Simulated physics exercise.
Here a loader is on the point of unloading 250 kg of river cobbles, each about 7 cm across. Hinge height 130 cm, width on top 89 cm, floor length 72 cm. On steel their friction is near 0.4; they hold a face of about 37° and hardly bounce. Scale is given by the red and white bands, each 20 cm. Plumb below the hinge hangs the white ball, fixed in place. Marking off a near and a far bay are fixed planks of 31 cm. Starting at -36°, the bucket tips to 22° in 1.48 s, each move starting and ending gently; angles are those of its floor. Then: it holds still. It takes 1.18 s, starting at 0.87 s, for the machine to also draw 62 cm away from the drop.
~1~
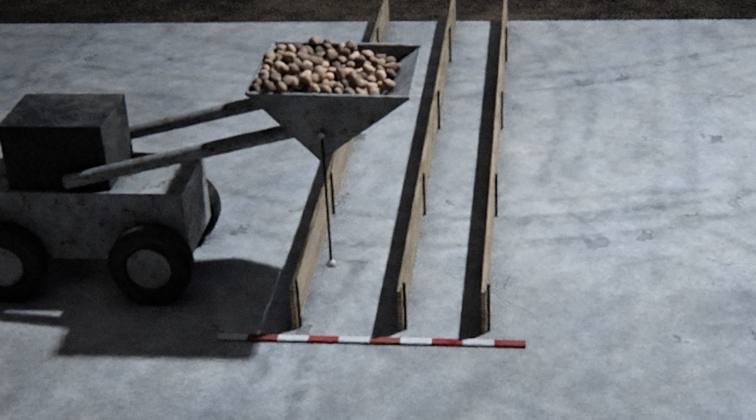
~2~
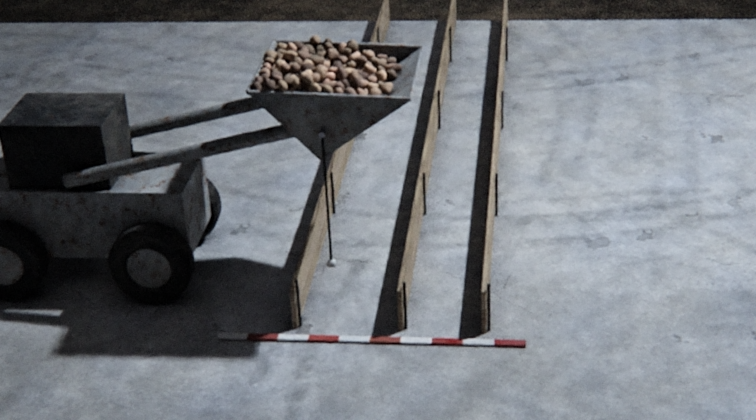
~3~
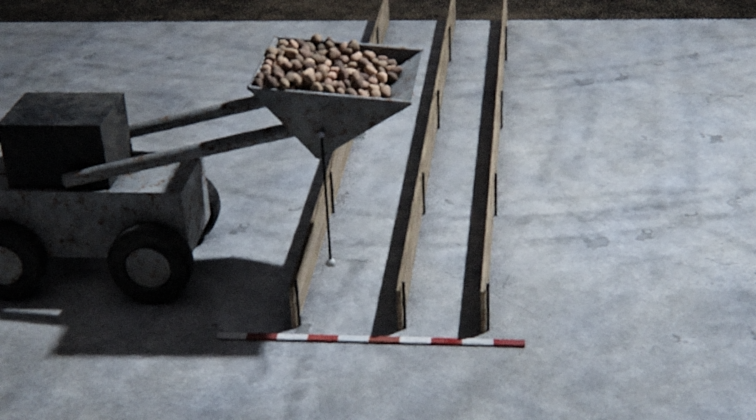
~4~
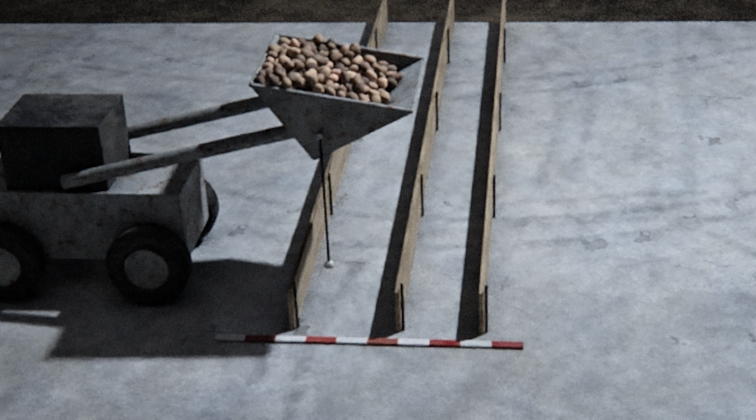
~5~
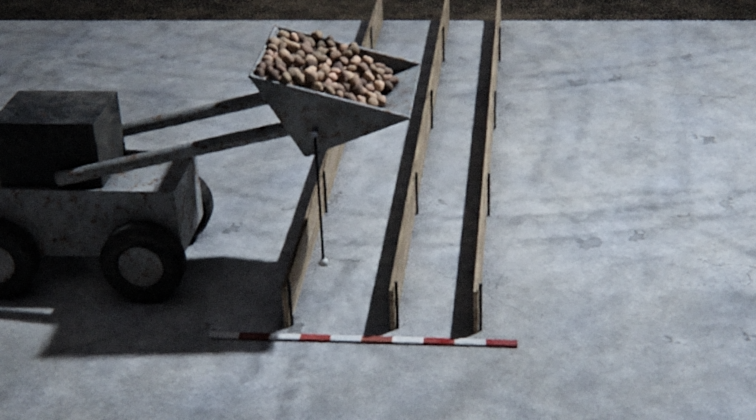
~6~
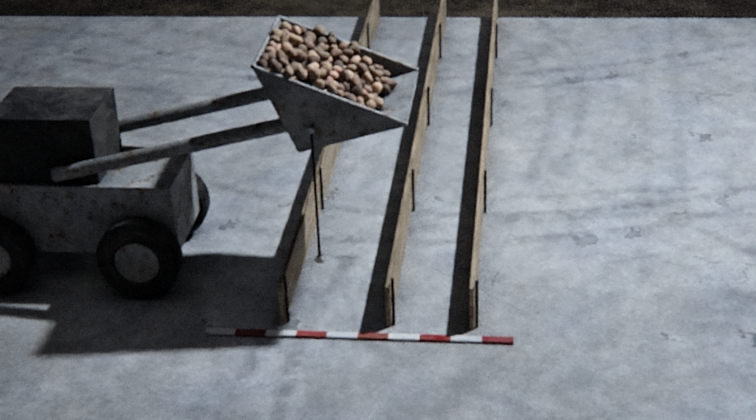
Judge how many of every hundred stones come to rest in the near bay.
Near 75.
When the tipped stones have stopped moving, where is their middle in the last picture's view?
At about pixel (375, 263) in the last view.
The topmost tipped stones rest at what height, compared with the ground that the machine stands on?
It finishes some 26 cm up from that ground.
A little later the floor is at 13°; 100 % in the bucket; the foremost stones are at (391, 133).
Then the floor is at 22°; 48 % in the bucket, 32 % in the near bay, 20 % in the far bay; the foremost stones are at (455, 271).
Later still the floor is at 22°; 12 % in the bucket, 61 % in the near bay, 26 % in the far bay; the foremost stones are at (468, 276).
In the end the floor is at 22°; 0 % in the bucket, 74 % in the near bay, 26 % in the far bay; the foremost stones are at (468, 275).
